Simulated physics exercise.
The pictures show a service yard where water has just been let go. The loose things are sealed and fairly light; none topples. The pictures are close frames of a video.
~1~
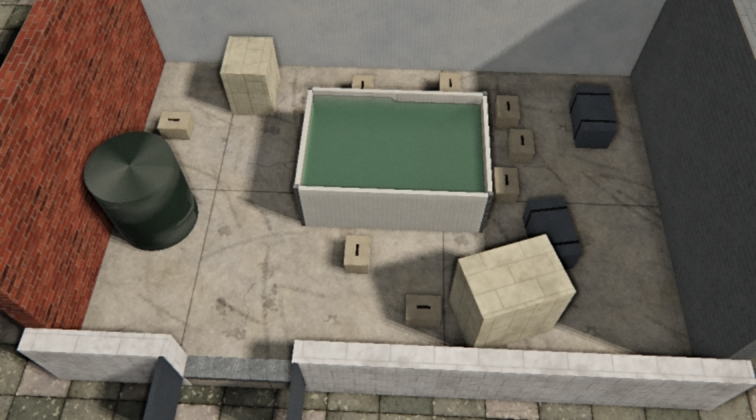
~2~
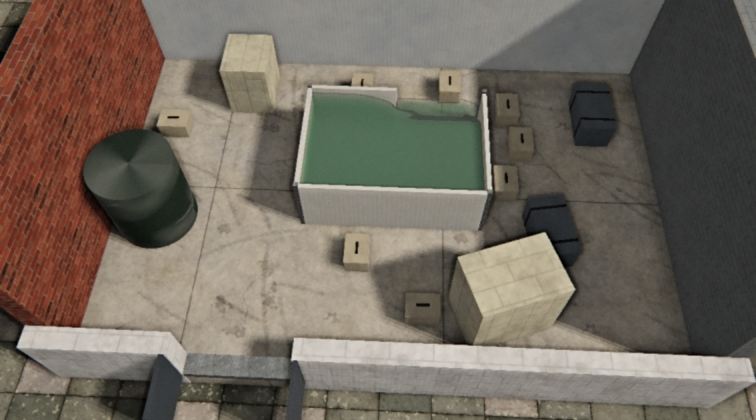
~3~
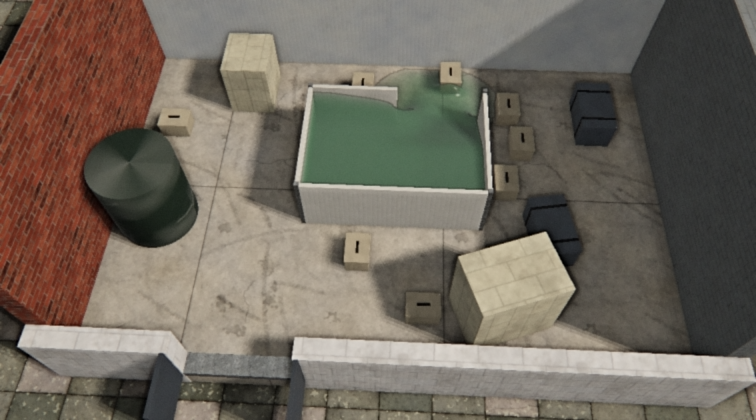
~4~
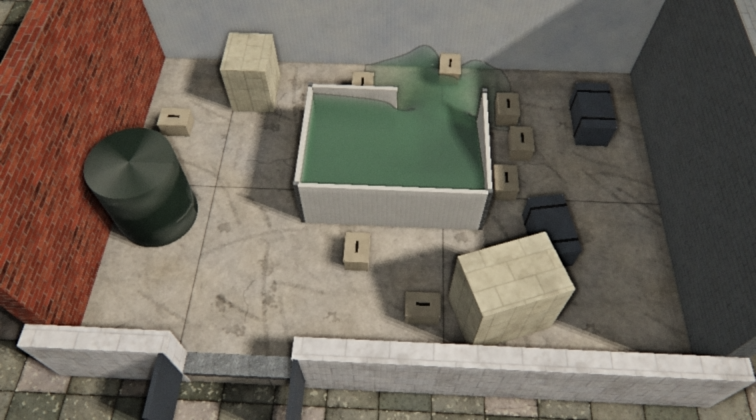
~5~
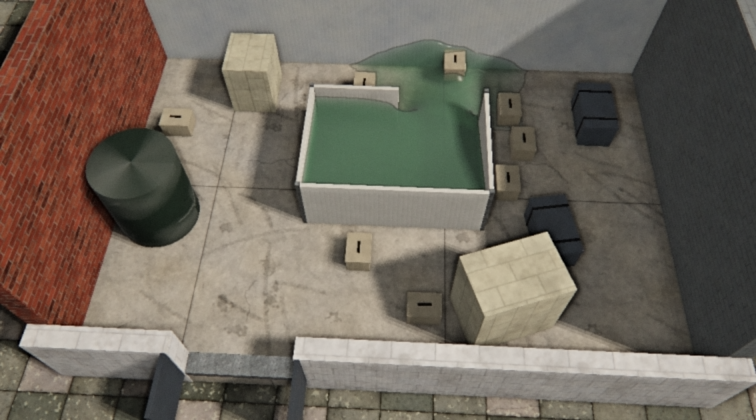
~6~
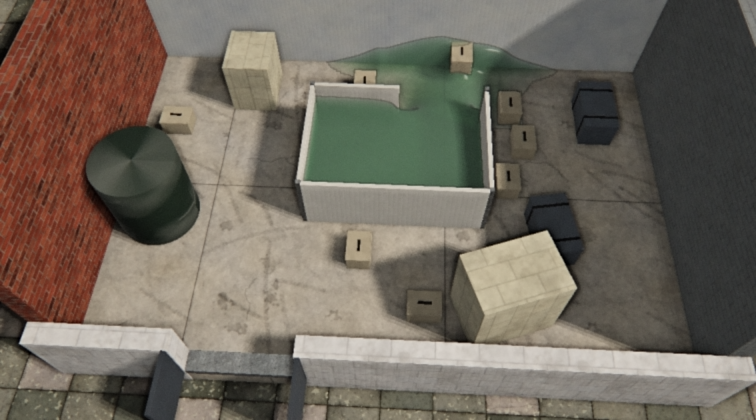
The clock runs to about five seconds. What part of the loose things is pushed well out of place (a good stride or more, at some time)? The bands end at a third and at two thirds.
Share: One to two thirds.
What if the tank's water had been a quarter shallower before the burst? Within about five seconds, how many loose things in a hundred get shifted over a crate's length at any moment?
About 50 per cent.
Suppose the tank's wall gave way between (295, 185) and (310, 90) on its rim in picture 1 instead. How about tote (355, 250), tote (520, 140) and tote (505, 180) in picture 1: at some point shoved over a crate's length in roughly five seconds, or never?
In that order: Never so far, no, no.
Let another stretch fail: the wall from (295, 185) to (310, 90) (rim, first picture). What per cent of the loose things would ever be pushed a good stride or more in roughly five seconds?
About 50 per cent.
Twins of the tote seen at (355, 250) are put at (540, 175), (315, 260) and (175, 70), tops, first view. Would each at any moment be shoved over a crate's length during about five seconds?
As listed: Never so far, no, shifted that much.
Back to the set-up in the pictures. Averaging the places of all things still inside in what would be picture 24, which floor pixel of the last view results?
At about (451, 223).
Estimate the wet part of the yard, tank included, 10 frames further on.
I make it 45 per cent.
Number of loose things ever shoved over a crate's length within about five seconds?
That makes 6.
A moment on, 1 of 10 are well off their spots; 1 afloat.
Next, 4 of 10 are well off their spots; 2 afloat.
Later, 5 of 10 are well off their spots; 1 afloat.
In the end, 6 of 10 are well off their spots, and 6 have been at some point; 4 afloat.
